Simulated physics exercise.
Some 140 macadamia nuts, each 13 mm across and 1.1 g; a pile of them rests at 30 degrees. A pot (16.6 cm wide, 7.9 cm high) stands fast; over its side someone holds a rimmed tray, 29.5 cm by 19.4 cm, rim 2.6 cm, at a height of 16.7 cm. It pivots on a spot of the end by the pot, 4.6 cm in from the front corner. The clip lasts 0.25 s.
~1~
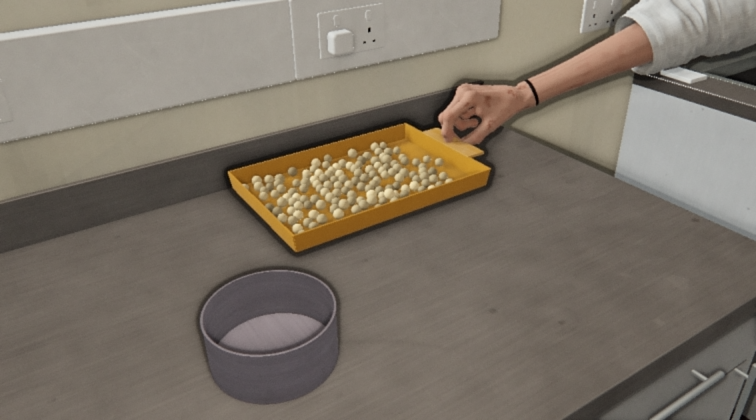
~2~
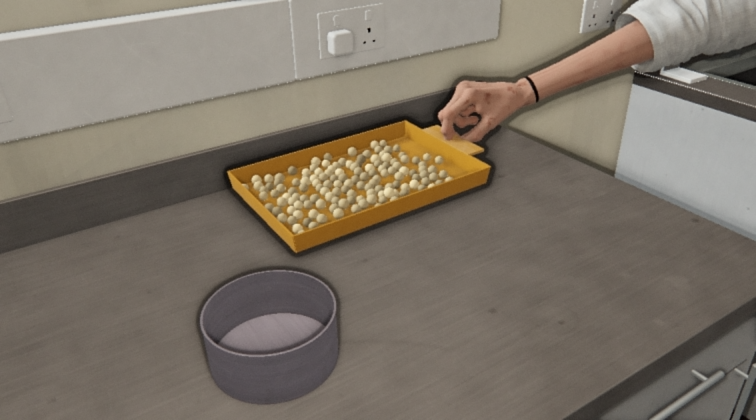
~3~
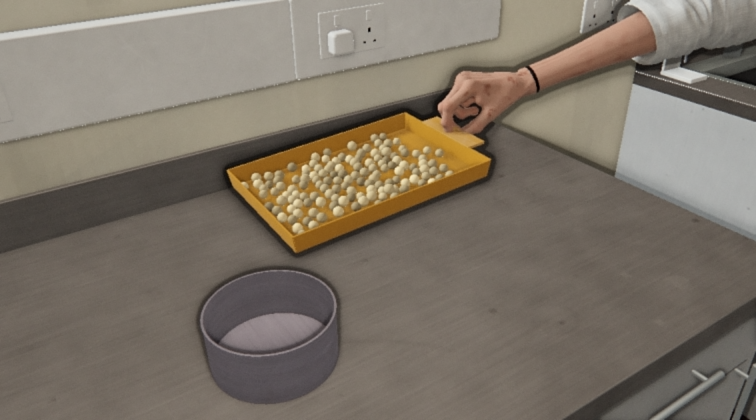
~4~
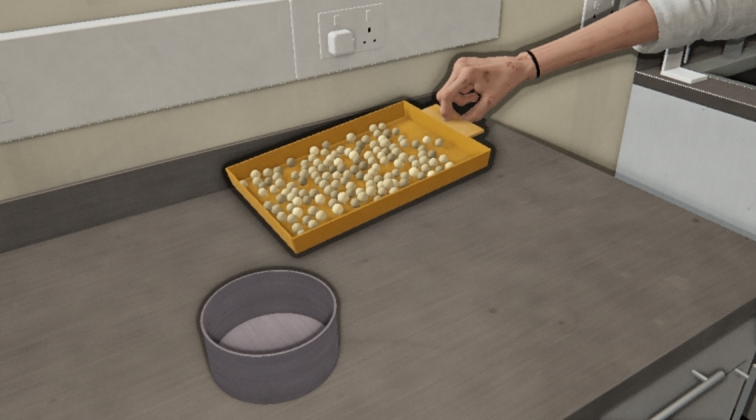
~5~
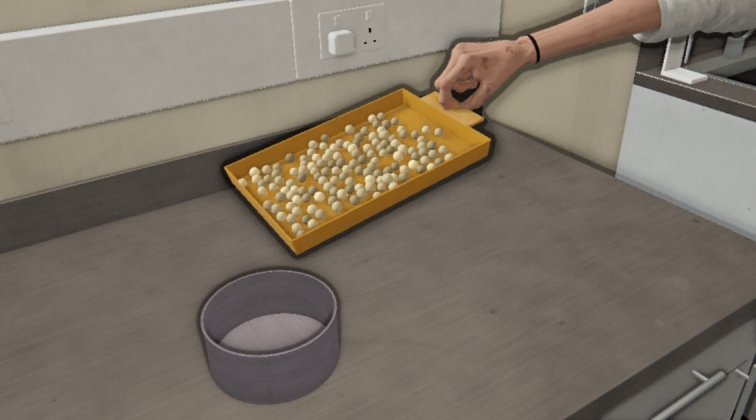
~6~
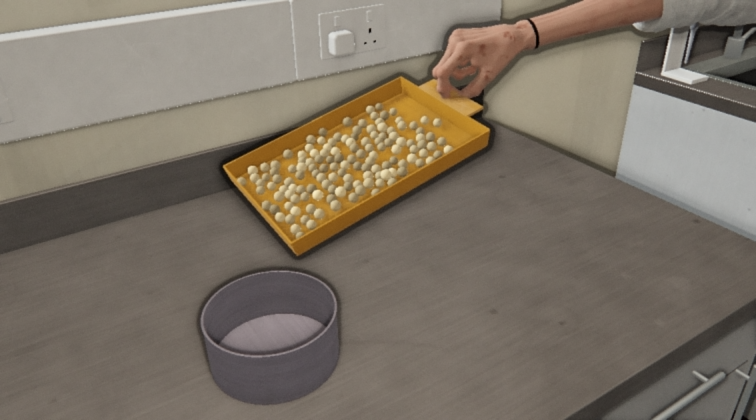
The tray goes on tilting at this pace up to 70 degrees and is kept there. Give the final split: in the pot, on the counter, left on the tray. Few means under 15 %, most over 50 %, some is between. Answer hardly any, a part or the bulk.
In the pot: Hardly any; on the counter: Hardly any; left on the tray: The bulk.
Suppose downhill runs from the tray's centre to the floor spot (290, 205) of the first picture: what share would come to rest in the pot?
Some 0 per cent.
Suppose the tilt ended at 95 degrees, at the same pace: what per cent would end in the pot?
Then about 90 per cent.
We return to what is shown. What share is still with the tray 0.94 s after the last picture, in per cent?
About 95 per cent.
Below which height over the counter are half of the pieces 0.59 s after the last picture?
About 24 cm.
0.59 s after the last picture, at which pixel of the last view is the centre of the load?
Around (289, 182).
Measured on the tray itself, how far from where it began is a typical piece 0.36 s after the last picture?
Roughly 7 cm.
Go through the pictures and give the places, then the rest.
Tray tilt 0 degrees, front corners at (295, 233) and (487, 168); middle of the pieces at (349, 185); pot at (269, 309), in the first picture.
Tray tilt 1 degrees, front corners at (294, 234) and (487, 166); middle of the pieces at (349, 184), in the second picture.
Tray tilt 3 degrees, front corners at (294, 235) and (487, 159), lowest corner left front; middle of the pieces at (349, 180), in the third picture.
Tray tilt 7 degrees, front corners at (293, 236) and (487, 149), lowest corner left front; middle of the pieces at (348, 175), in the fourth picture.
Tray tilt 11 degrees, front corners at (293, 238) and (487, 139), lowest corner left front; middle of the pieces at (347, 170), in the fifth picture.
Tray tilt 15 degrees, front corners at (292, 240) and (486, 130), lowest corner left front; middle of the pieces at (345, 165); pot at (270, 310), in the sixth picture.
Then, 0.36 s after the last picture, tilt 42 degrees; the tray holds 100 %, the pot 0 %.
Then, 0.59 s after the last picture, tilt 59 degrees; the tray holds 100 %, the pot 0 %.
Then, 0.94 s after the last picture, tilt 70 degrees; the tray holds 95 %, the pot 5 %.
In the end, pot 5 %, counter 0 %, tray 90 %.
